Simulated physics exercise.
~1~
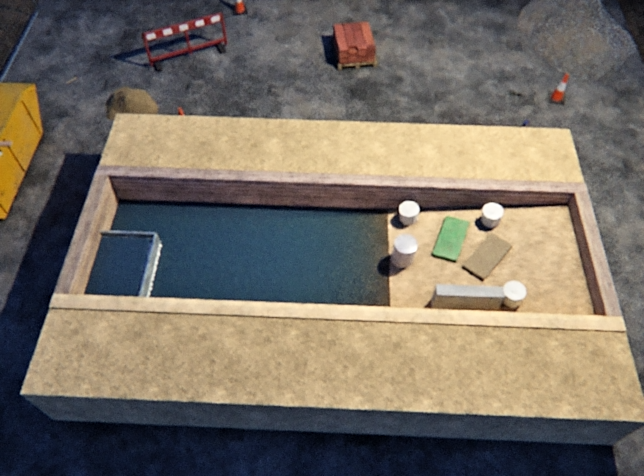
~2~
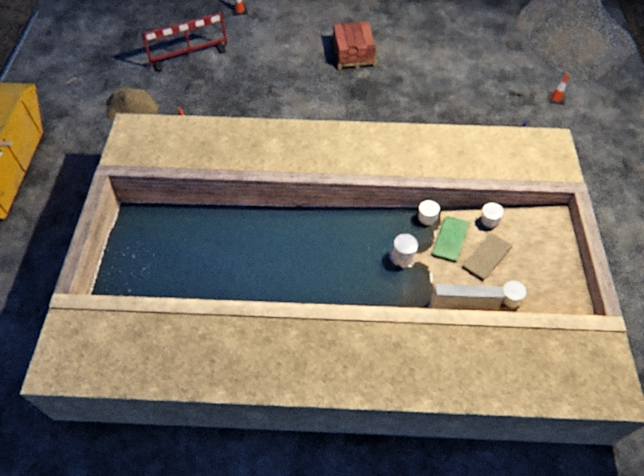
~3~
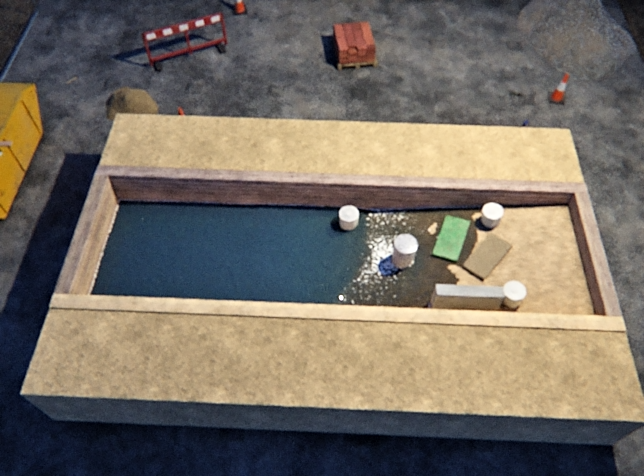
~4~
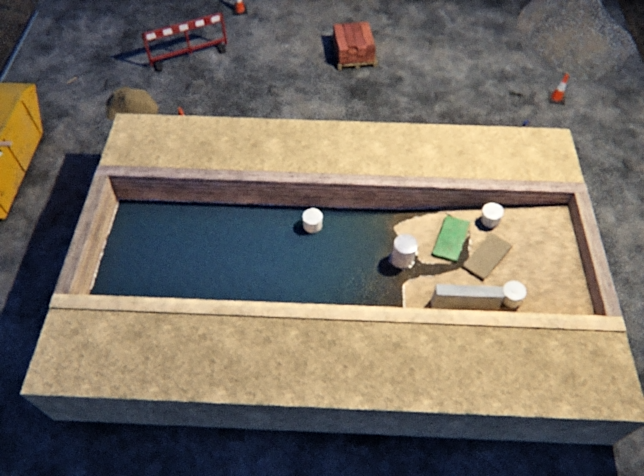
On a strip of sand between two groynes, seen from above, dark water covers the left and middle, with a raised block of it held behind boarding at the far left. White tubs, a green float, a brown one and a long pale piece rest on the sand at the right. The boarding goes, and the water spreads rightward among the nearest objects, nudging the upper-left tub to the right. The water then draws back in a glittering patch, carrying that tub left. Finally it drifts a little farther left, afloat and upright, while the others keep their places.
